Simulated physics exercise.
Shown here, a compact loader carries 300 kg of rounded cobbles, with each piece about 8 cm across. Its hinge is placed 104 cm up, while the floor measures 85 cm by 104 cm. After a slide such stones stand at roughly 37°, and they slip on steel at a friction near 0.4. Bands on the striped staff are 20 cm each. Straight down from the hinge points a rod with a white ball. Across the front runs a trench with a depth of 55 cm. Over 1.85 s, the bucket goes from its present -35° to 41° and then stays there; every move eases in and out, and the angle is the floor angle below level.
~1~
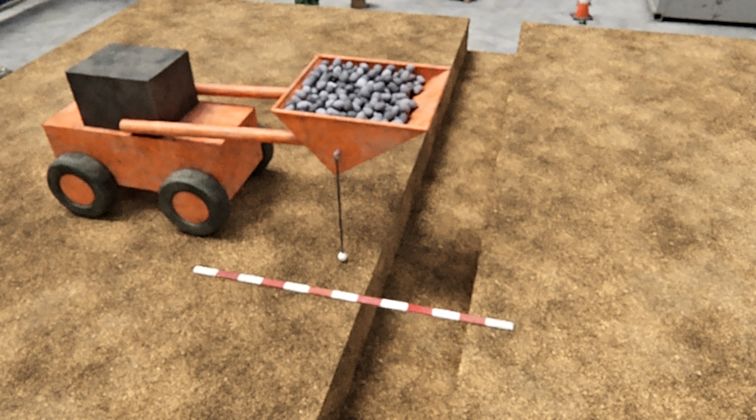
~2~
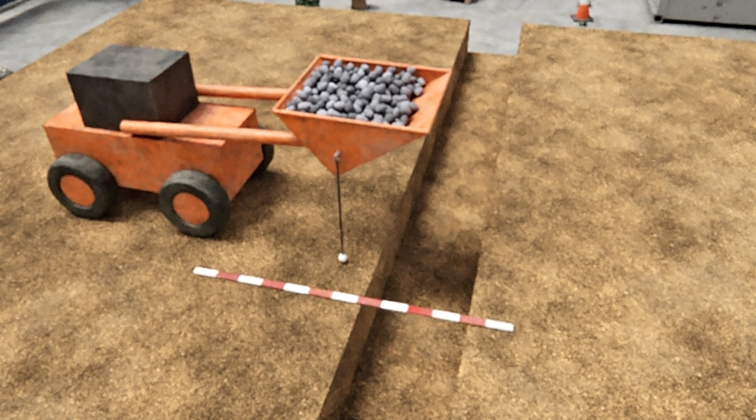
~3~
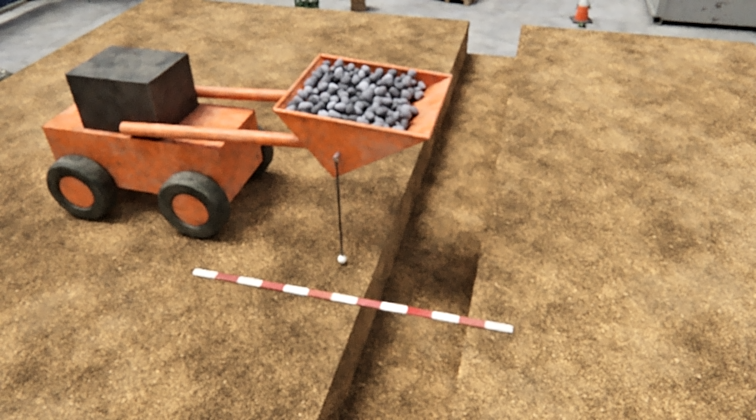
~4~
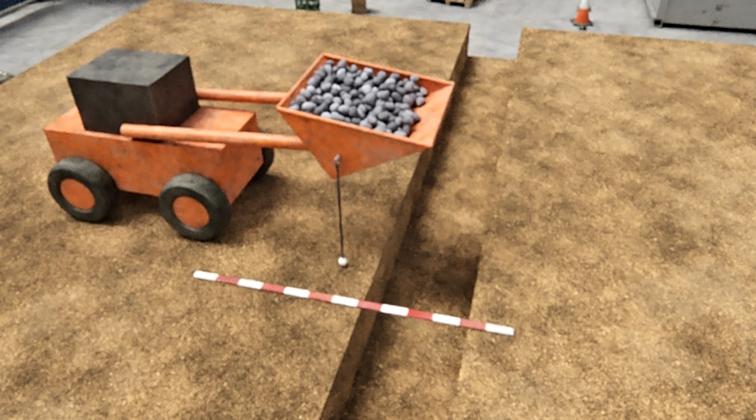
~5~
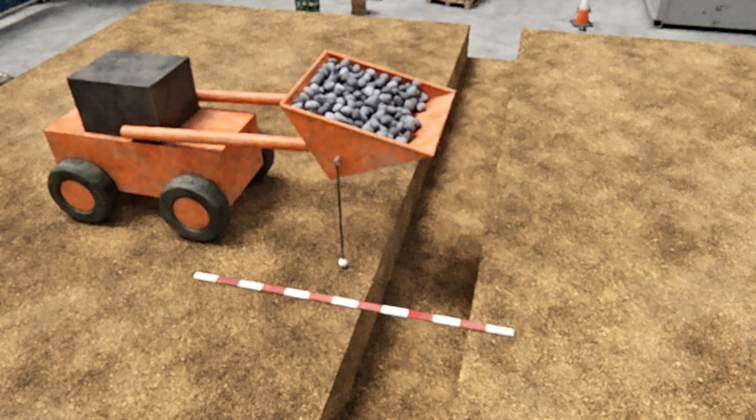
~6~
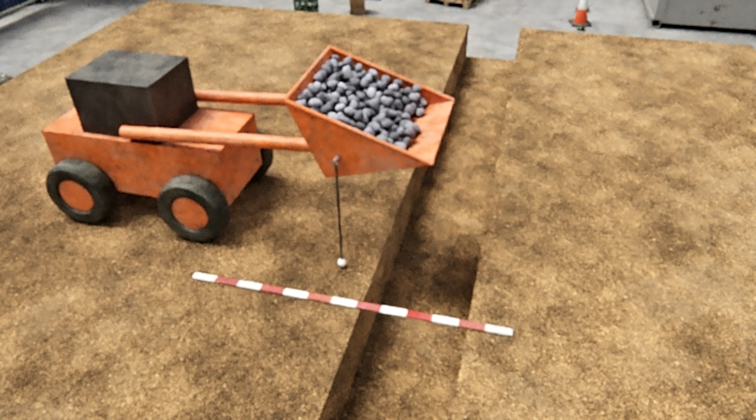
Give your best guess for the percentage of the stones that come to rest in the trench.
I would say about 100 per cent.
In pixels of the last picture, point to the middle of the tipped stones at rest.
Somewhere near pixel (449, 278).
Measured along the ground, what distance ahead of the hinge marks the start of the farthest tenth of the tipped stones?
Some 110 cm out from the hinge.
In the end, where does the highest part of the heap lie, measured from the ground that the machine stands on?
Top of heap: Near 16 cm under ground level.
A little later the floor is at 29°; 96 % in the bucket, 4 % in the trench; the foremost stones are at (434, 185).
Then the floor is at 41°; 21 % in the bucket, 79 % in the trench; the foremost stones are at (475, 267).
Later still the floor is at 41°; 0 % in the bucket, 100 % in the trench; the foremost stones are at (477, 258).
In the end the floor is at 41°; 0 % in the bucket, 100 % in the trench; the foremost stones are at (474, 275).
